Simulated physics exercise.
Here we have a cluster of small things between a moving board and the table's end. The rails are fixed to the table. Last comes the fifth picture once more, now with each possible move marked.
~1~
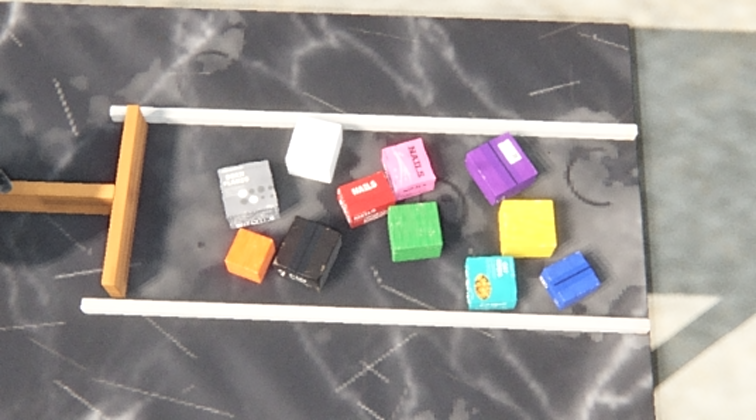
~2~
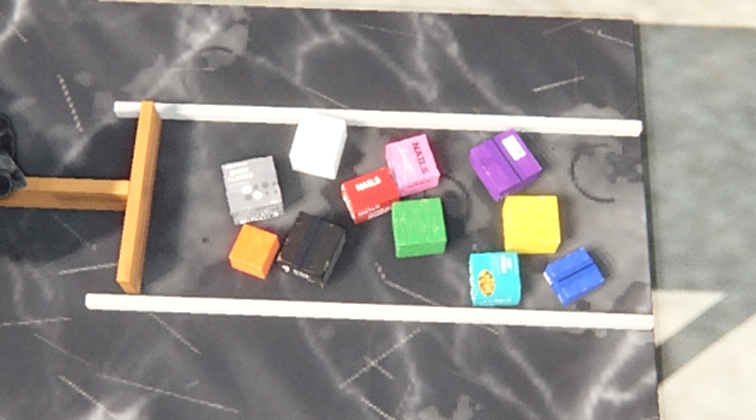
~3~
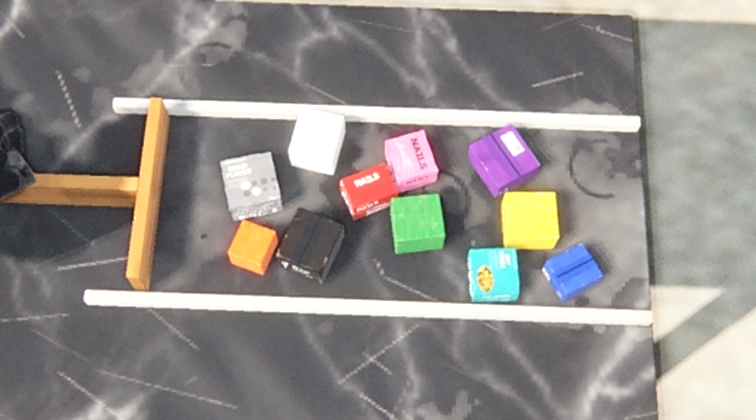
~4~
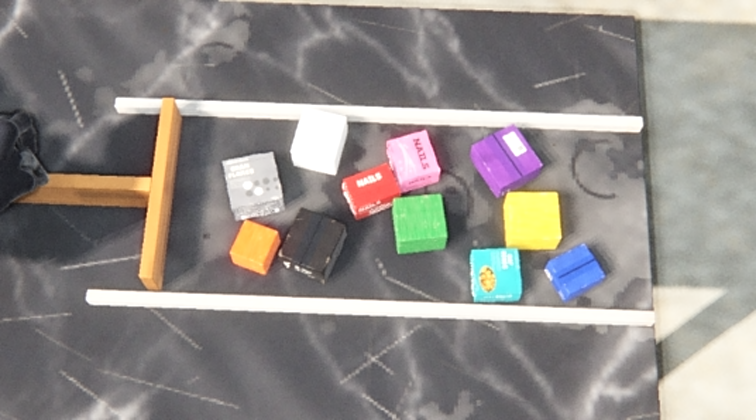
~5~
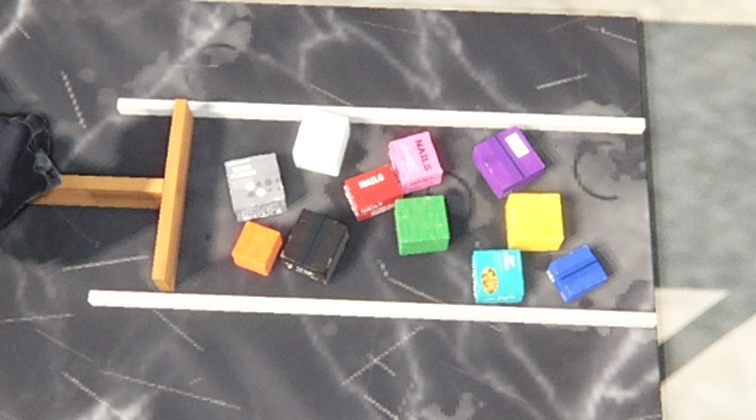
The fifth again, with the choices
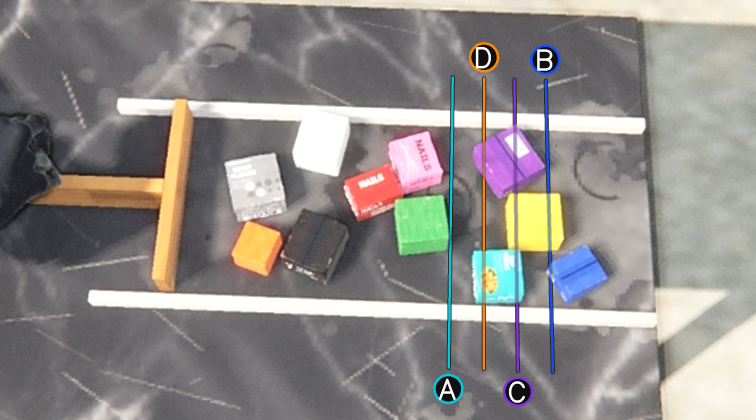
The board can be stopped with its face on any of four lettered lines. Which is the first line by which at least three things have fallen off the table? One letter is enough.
At B, and not before.
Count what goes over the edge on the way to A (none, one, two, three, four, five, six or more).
By then, none.
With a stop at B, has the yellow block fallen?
Yes.
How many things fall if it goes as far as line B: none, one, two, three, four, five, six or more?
In all, five.
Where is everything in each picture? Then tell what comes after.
In the first frame, orange block (250, 255); pink box (408, 170); yellow block (527, 229).
In the second frame, board (136, 188); grey packet (253, 191).
In the third frame, board (145, 184); red box (370, 191).
In the fourth frame, board (158, 184); white block (320, 141).
In the fifth frame, board (170, 186); green block (422, 225); black box (315, 247); orange block (257, 248).
On the copy, A at (451, 214); B at (549, 218); C at (516, 217); D at (484, 216).
On B. First, board (306, 191); white block (341, 141); pink box (429, 160).
Then, board (443, 196); yellow block (604, 223); blue box (605, 282).
Finally, board (550, 200); yellow block over the edge; green block over the edge; five fallen.
By contrast, A drops none; C drops only two; D drops none.
